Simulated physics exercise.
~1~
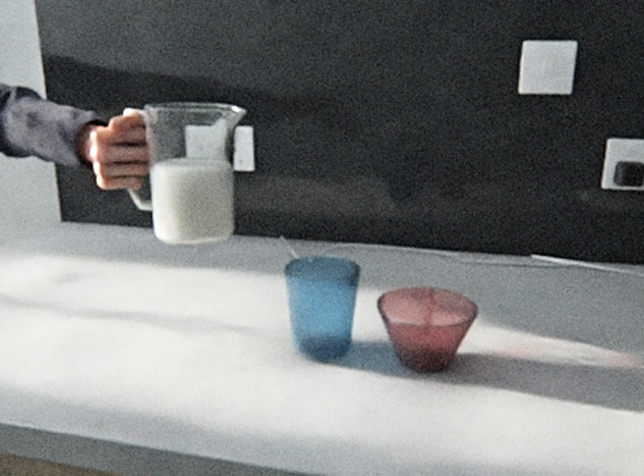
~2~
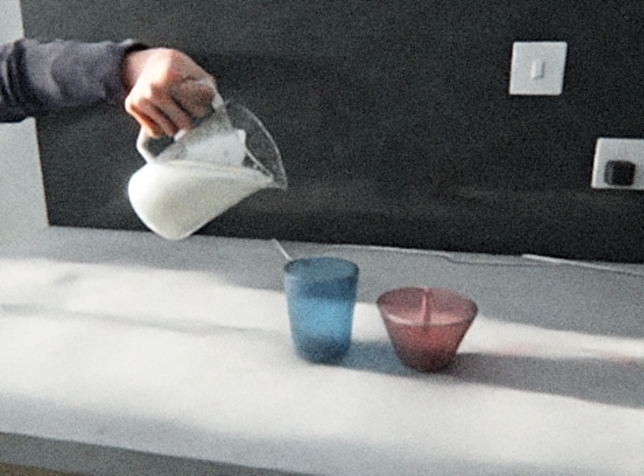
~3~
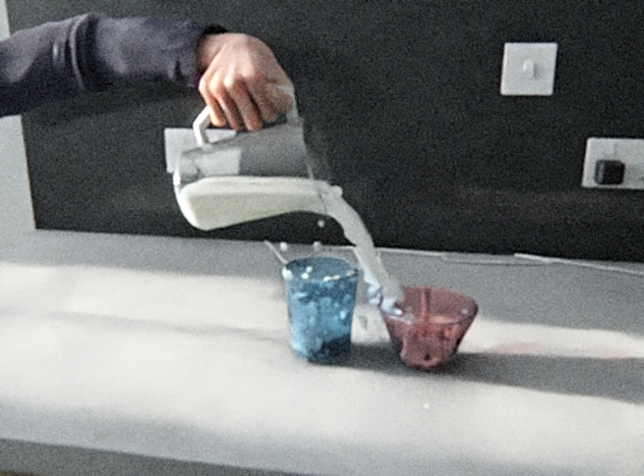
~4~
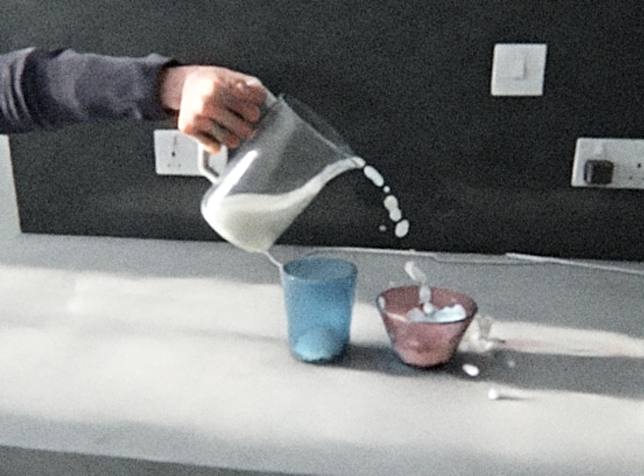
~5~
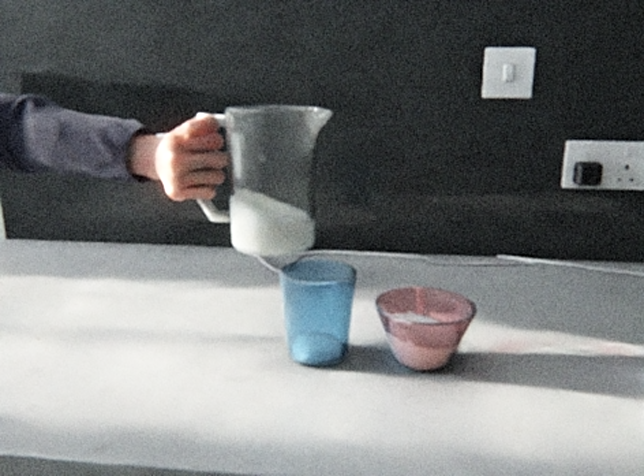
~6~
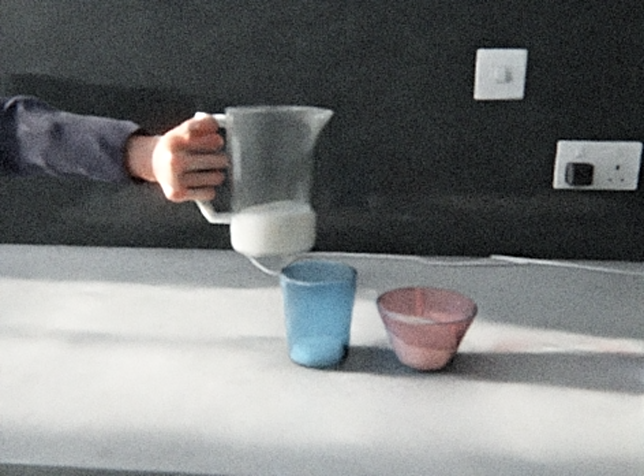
A hand in a dark sleeve lifts a clear glass jug of milk over a pale, sunlit work surface, where an empty blue tumbler stands to the left of an empty red cup. The jug tips steeply to the right, and milk begins to pour as it travels rightward. Some falls into the tumbler, then the stream lands in the cup, splashing a few drops outside it. The hand rights the jug, cutting off the flow. Finally, the jug hangs upright with some milk left, above a little milk in the tumbler and more in the cup.
